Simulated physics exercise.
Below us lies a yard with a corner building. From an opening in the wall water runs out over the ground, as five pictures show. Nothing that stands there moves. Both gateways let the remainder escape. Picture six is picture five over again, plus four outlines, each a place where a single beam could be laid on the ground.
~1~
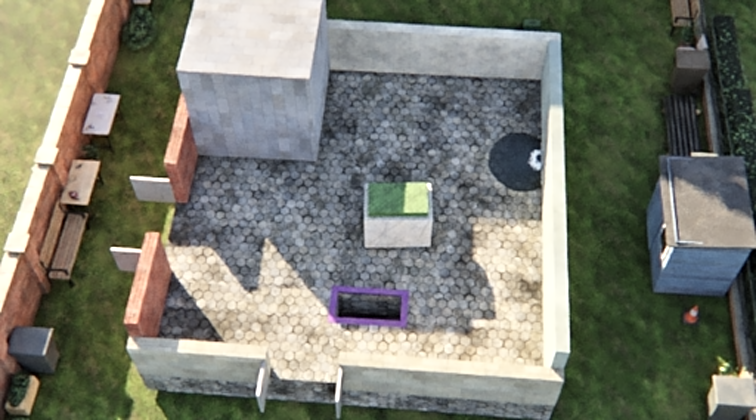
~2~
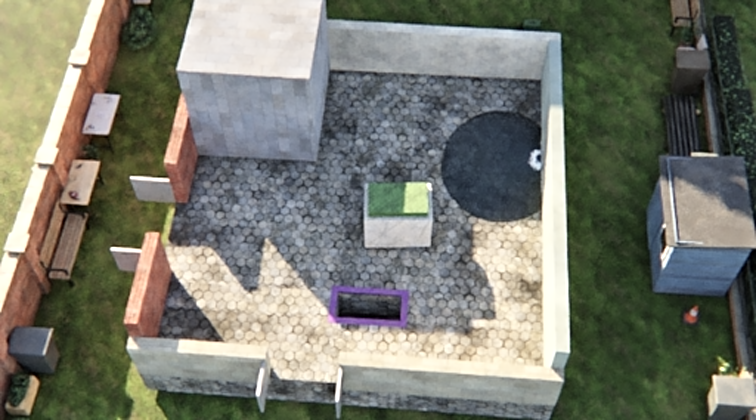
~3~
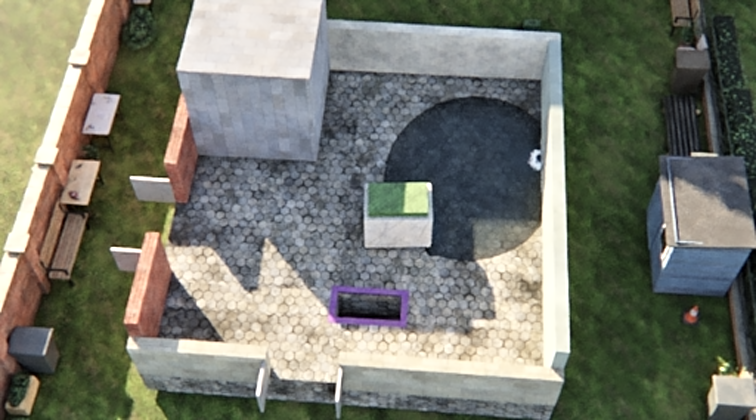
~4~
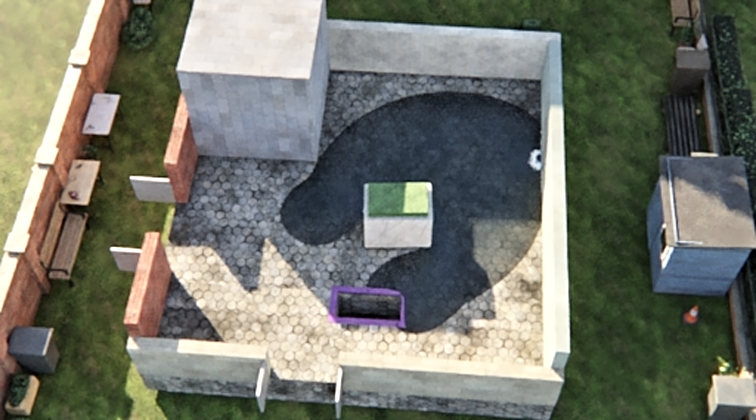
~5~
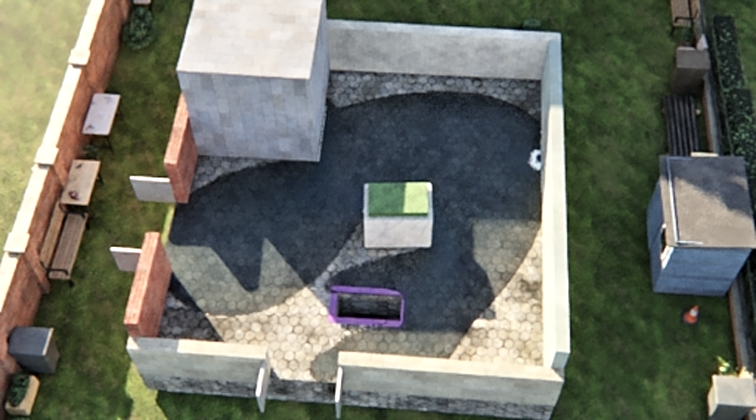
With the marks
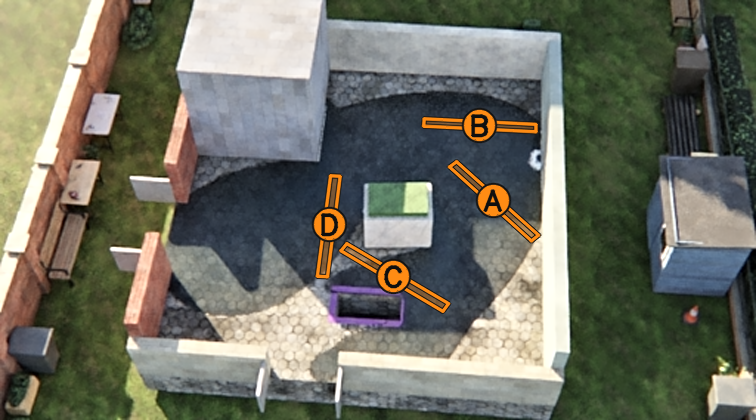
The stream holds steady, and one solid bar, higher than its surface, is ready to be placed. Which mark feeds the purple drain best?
D works best here.
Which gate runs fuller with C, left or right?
The left one.
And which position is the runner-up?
Position B.
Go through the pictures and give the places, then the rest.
Outfall at (543, 159); purple drain at (369, 306); open gate at (180, 236); open gate at (306, 369); 3 % of the ground under water, visible out to (494, 155); purple drain still dry, in the first picture.
In the second picture, 11 % of the ground under water, visible out to (445, 161); purple drain still dry.
In the third picture, 23 % of the ground under water, visible out to (394, 163); purple drain still dry.
In the fourth picture, 40 % of the ground under water, visible out to (288, 215); purple drain taking water.
In the fifth picture, 63 % of the ground under water, visible out to (177, 293); purple drain taking water.
In orange, A from (453, 164) to (535, 238); B from (423, 122) to (535, 128); C from (343, 247) to (445, 307); D from (322, 276) to (335, 176).
If A is chosen, about 3 % of the stream goes into the purple drain, about 97 % out by the gates.
If B is chosen, about 18 % of the stream goes into the purple drain, about 80 % out by the gates.
If C is chosen, next to none of the stream goes into the purple drain, about 98 % out by the gates.
If D is chosen, about 43 % of the stream goes into the purple drain, about 53 % out by the gates.
